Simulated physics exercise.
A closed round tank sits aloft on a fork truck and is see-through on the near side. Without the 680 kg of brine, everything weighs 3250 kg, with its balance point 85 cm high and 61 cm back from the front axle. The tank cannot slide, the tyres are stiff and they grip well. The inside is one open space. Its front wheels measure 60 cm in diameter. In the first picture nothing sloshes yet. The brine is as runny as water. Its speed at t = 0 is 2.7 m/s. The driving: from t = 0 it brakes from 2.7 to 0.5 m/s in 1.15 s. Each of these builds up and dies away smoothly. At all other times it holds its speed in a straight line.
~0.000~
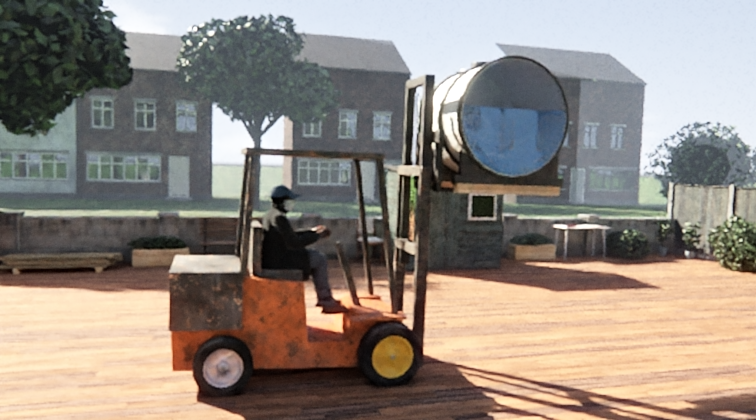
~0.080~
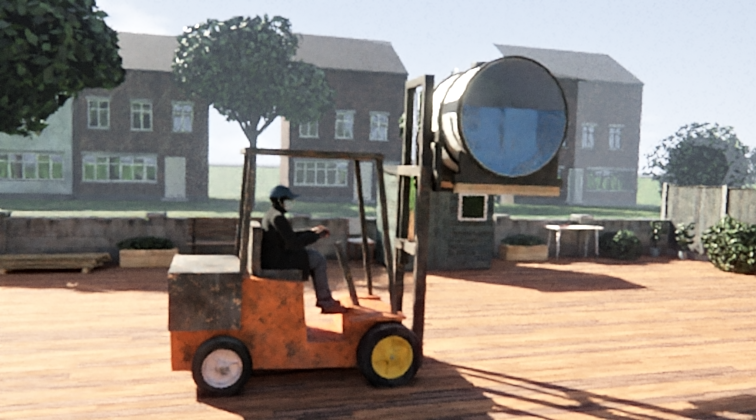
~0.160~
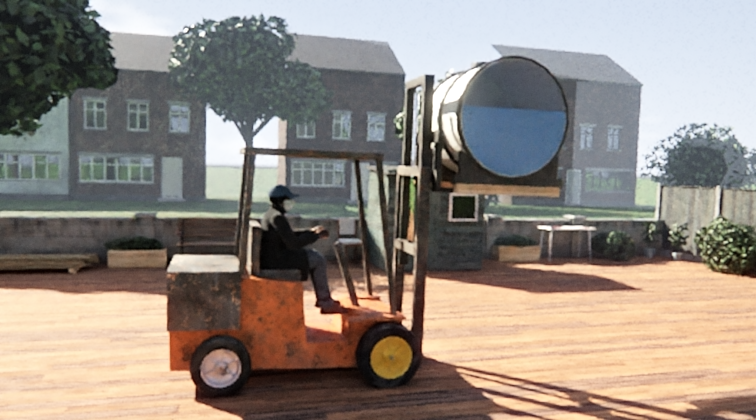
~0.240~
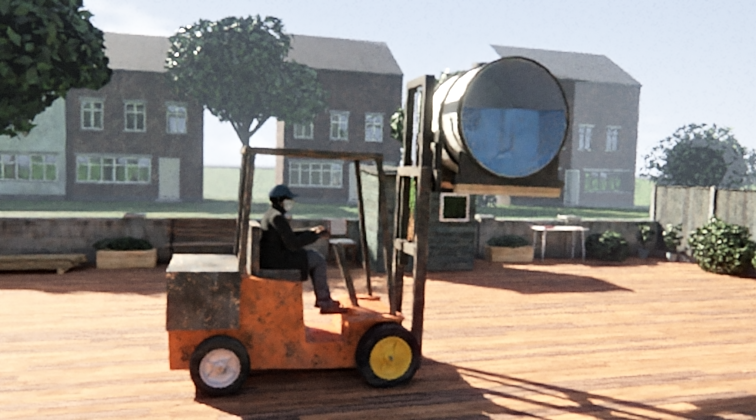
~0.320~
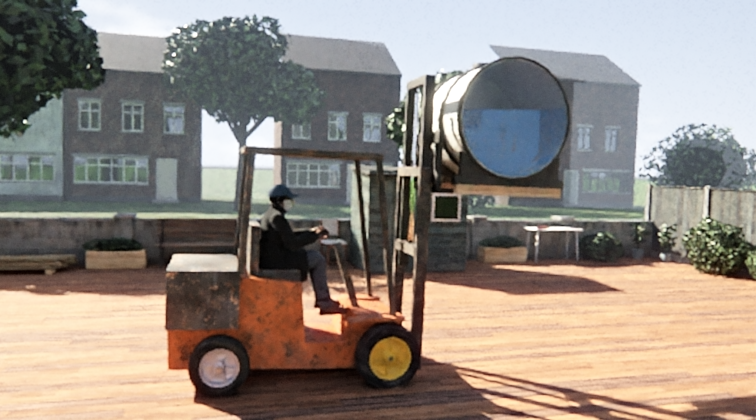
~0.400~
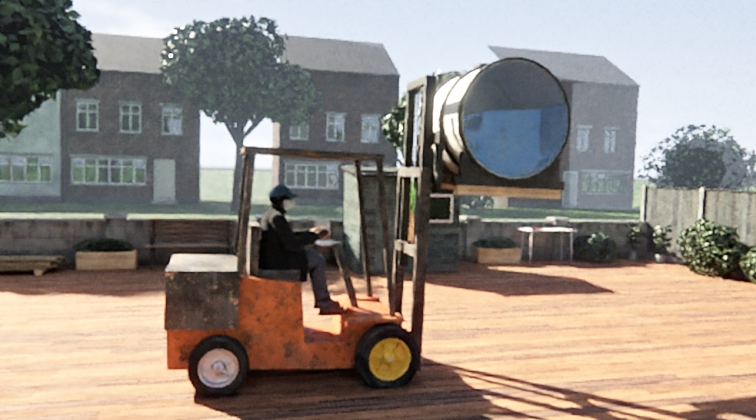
On a sunny paved yard in front of brick houses, a driver in a cap rode an orange forklift slowly rightward, carrying a raised round tank whose blue liquid barely shifted inside.
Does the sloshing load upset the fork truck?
The fork truck lifts briefly and recovers.
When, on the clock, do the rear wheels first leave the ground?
Near 0.55 s.
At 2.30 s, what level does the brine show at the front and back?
About 68 cm in front and 56 cm behind.
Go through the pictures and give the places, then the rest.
In the first picture, the surface is at (551, 112) near the front wall; the surface is at (477, 108) near the back wall; the body is upright; the front is on the right; a wheel hub at (394, 358).
In the second picture, the surface is at (551, 112) near the front wall; the surface is at (477, 108) near the back wall; the body is upright.
In the third picture, the surface is at (551, 113) near the front wall; the surface is at (477, 108) near the back wall; the body is upright.
In the fourth picture, the surface is at (552, 112) near the front wall; the surface is at (477, 109) near the back wall; the body is upright.
In the fifth picture, the surface is at (553, 112) near the front wall; the surface is at (477, 111) near the back wall; the body is upright.
In the sixth picture, the surface is at (554, 109) near the front wall; the surface is at (478, 115) near the back wall; the body is upright; a wheel hub at (391, 361).
By 0.55 s the lean is 1° nose down, the rear 2 cm in the air; the liquid stands 50 cm at the back and 78 cm at the front.
By 1.45 s the lean is 9° nose down, the rear 21 cm in the air; the liquid stands 64 cm at the back and 65 cm at the front.
By 2.30 s the lean is 1° nose up, wheels down; the liquid stands 56 cm at the back and 68 cm at the front.
By 4.14 s all wheels are down again; the highest lift was 21 cm and the largest lean 9°.
